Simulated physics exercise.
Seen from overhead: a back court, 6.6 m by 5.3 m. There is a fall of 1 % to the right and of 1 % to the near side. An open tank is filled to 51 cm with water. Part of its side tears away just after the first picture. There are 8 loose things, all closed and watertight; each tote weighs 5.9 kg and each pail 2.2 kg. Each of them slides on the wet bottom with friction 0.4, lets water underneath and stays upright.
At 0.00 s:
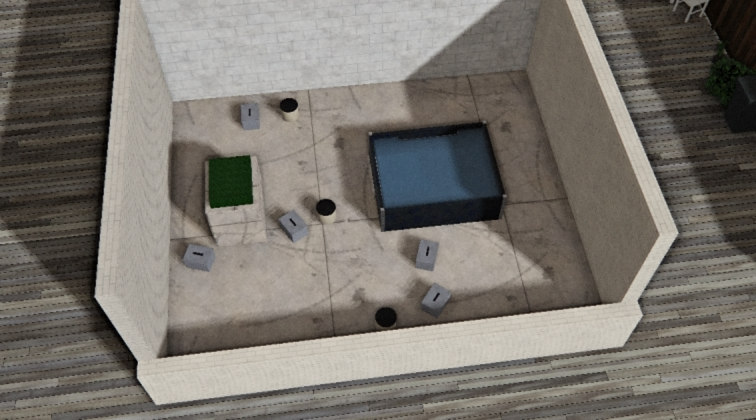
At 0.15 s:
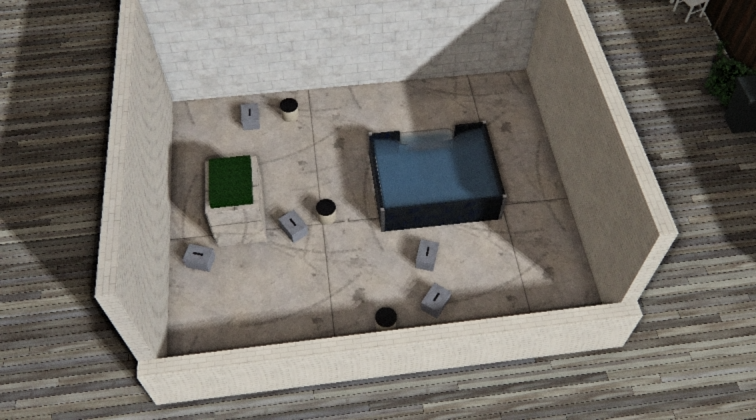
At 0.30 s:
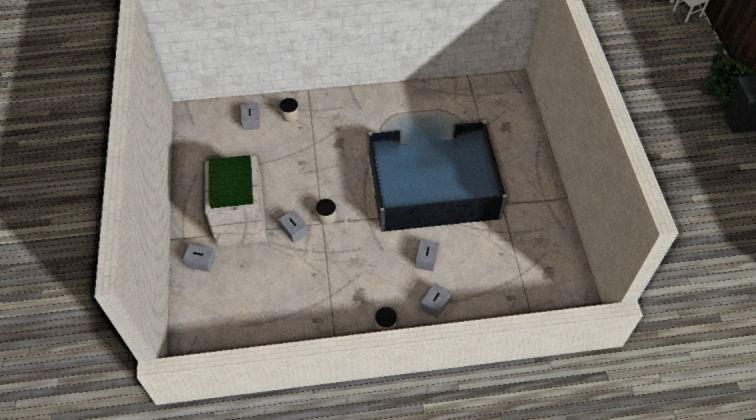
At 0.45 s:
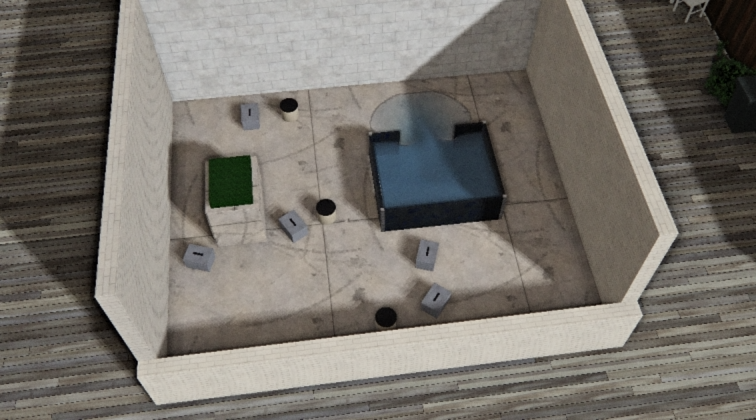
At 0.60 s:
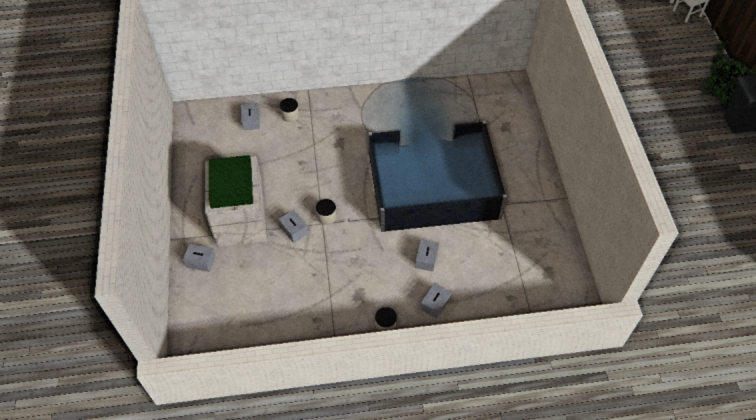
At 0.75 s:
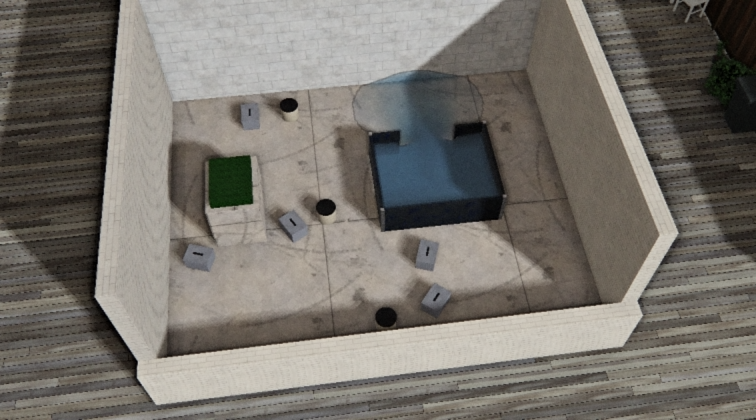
A big open tank of water in a walled courtyard broke open along its back side, and water poured out, spreading in a widening round sheet toward the back wall while the scattered blocks stayed put.
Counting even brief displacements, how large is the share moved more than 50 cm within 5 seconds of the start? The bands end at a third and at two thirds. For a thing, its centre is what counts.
A person watching would say not many, below a third.
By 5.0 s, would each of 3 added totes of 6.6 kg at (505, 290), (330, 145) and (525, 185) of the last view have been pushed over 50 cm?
Outcome: Stays within first, stays within next, breaks the threshold last.
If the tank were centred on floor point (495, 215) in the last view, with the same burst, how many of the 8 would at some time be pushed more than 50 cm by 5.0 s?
The answer would then be 2.
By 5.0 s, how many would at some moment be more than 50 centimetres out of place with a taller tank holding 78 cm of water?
It would come to 3 of them.
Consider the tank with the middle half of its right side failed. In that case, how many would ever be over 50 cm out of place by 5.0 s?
Then the count would be 2.
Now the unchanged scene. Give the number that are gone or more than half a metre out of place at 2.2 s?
Tally at that time: 1.
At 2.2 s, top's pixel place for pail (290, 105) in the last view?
Around (267, 122).
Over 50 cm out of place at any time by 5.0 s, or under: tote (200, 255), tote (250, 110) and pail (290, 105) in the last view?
Well, in that order it's not reaching it, topping it, topping it.
After 1.1 s 0 of 8 are over 50 cm from their spots; 0 afloat.
After 2.2 s 1 of 8 are over 50 cm from their spots; 0 afloat.
After 3.5 s 2 of 8 are over 50 cm from their spots; 1 afloat.
After 5.0 s 2 of 8 are over 50 cm from their spots, and 2 have been at some point; 2 afloat.
